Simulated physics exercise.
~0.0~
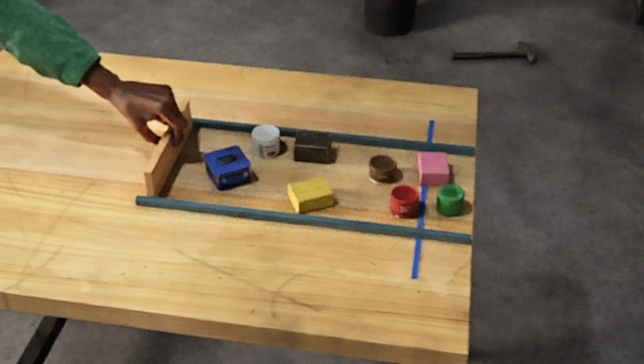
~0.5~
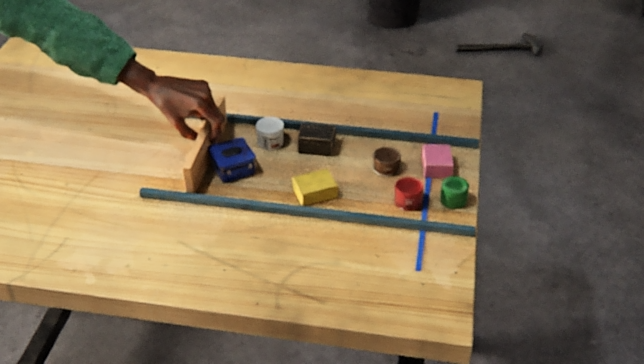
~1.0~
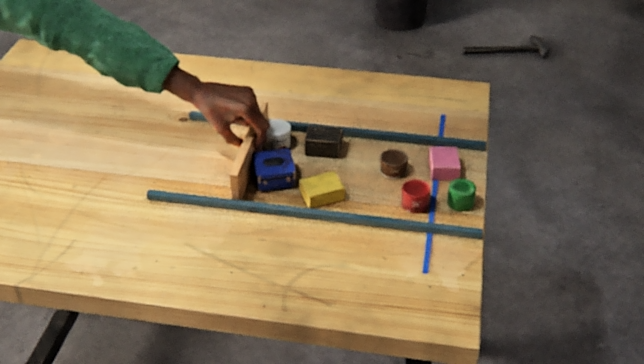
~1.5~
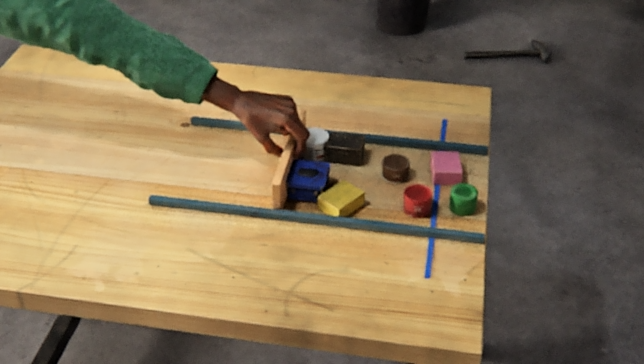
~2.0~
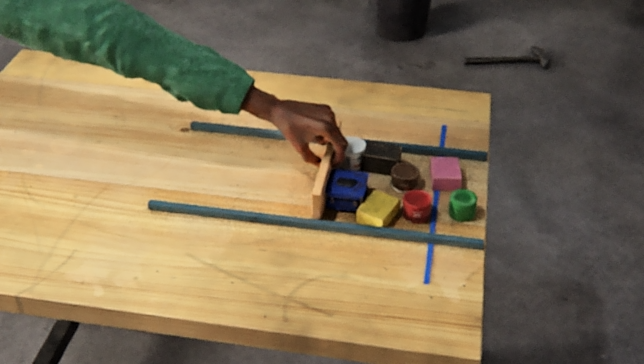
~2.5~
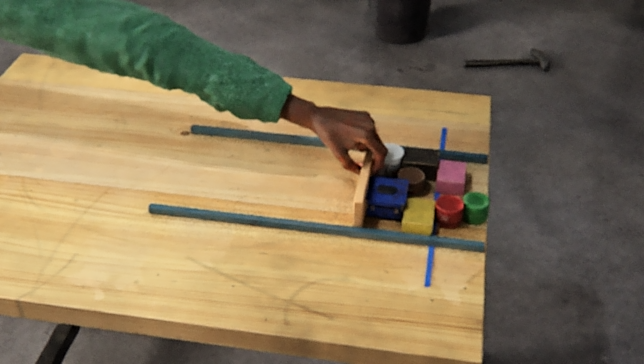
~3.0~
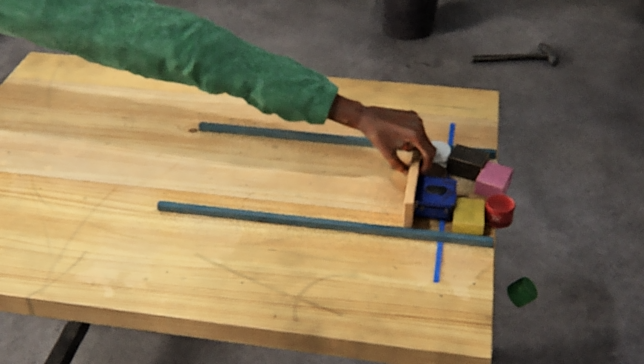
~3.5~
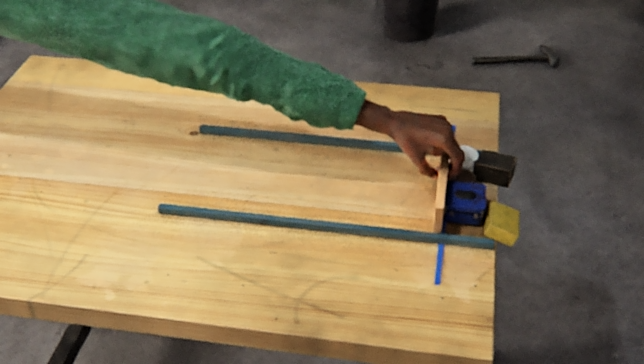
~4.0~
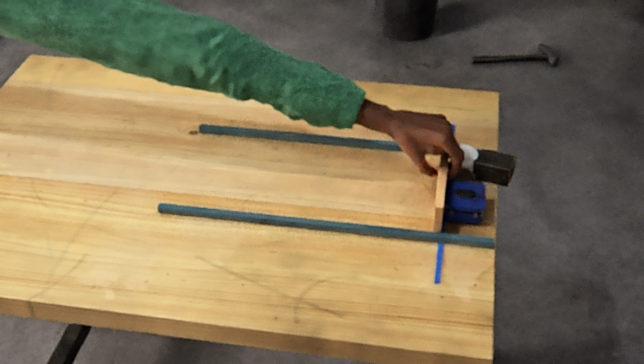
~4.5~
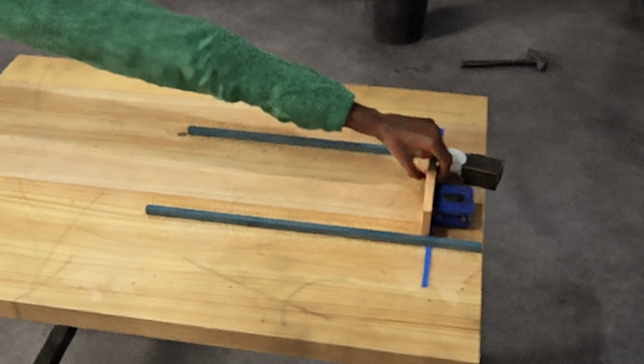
A hand in a green sleeve slid an upright wooden board rightward between two rails on a table, gathering small objects and pushing the green, red, pink and yellow ones off the edge, then stopped with the blue, black and white pieces still there.
